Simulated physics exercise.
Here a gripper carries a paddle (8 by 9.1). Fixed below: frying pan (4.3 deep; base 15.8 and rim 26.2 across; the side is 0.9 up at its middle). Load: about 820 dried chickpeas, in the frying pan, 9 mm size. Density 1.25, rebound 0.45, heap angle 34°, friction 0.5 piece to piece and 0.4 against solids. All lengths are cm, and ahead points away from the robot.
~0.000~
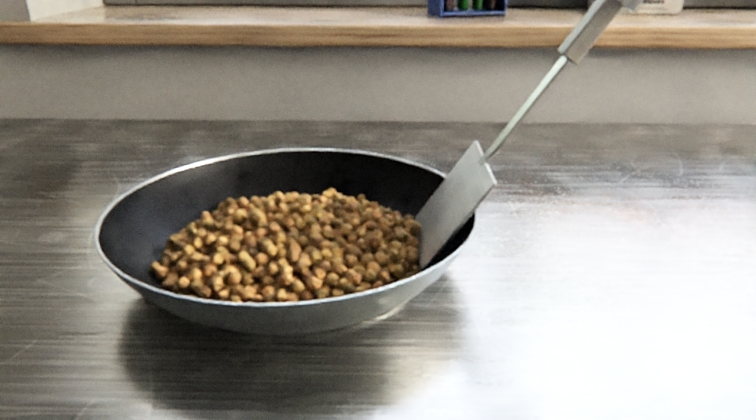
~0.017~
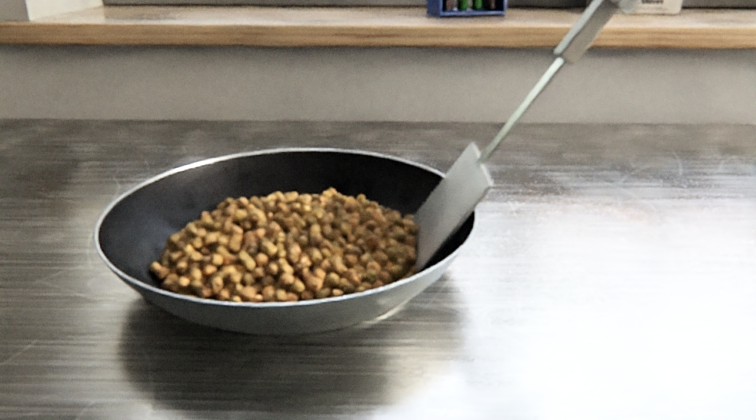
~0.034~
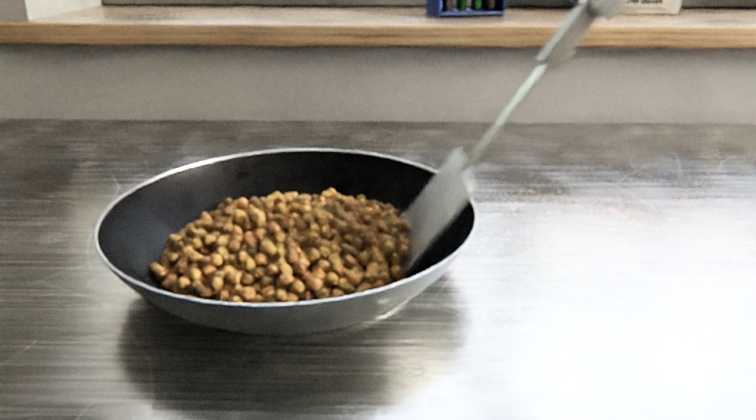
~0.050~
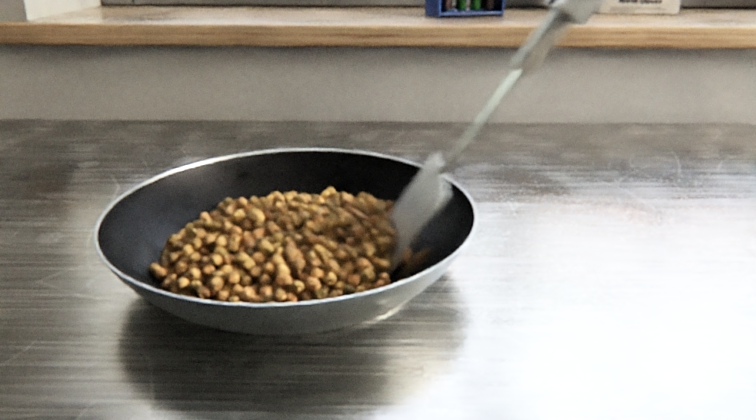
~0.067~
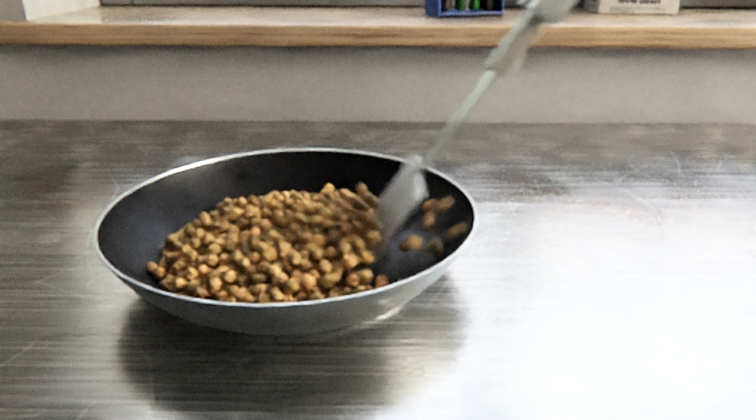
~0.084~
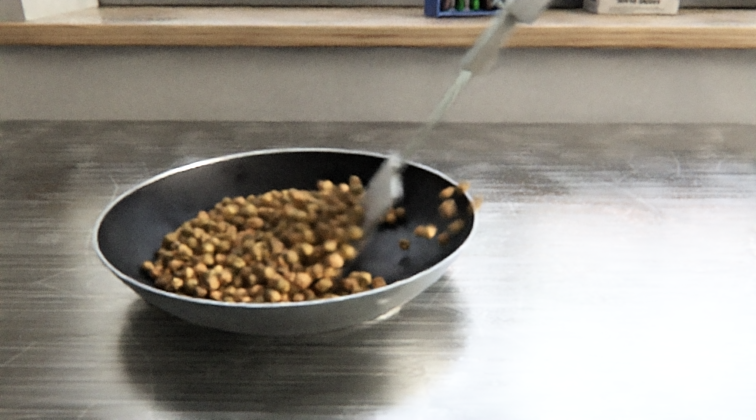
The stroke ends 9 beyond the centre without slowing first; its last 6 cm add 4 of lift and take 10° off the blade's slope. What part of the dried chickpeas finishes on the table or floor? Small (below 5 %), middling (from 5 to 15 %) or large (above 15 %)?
Answer: Large; above 15 % of the dried chickpeas finish on the table or floor.
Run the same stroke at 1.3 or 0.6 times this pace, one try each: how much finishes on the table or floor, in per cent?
Some 25 and 15 per cent.
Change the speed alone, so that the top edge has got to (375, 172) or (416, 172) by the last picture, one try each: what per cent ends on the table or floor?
About 25 and 20 per cent.
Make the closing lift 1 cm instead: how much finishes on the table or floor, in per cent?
Some 30 per cent.
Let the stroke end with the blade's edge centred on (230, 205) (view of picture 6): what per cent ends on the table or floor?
Some 10 per cent.
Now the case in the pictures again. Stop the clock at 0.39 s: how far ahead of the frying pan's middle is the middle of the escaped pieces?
Roughly 26 cm.
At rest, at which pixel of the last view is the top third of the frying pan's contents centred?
Near (187, 235).
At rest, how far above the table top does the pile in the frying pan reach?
Some 4.5 cm.
By 0.13 s, sloping 56°, highest piece 10 above the table; 813 in the frying pan, 4 on the blade or in flight.
By 0.17 s, sloping 53°, highest piece 12 above the table; 812 in the frying pan, 5 on the blade or in flight.
By 0.39 s, sloping 46°, highest piece 12 above the table; 632 in the frying pan, 147 on the table or floor, 38 on the blade or in flight.
By 1.44 s, sloping 46°, highest piece 4 above the table; 632 in the frying pan, 185 on the table or floor.
Final count, 632 in the frying pan, 185 on the table or floor. That is 23 % on the table or floor.
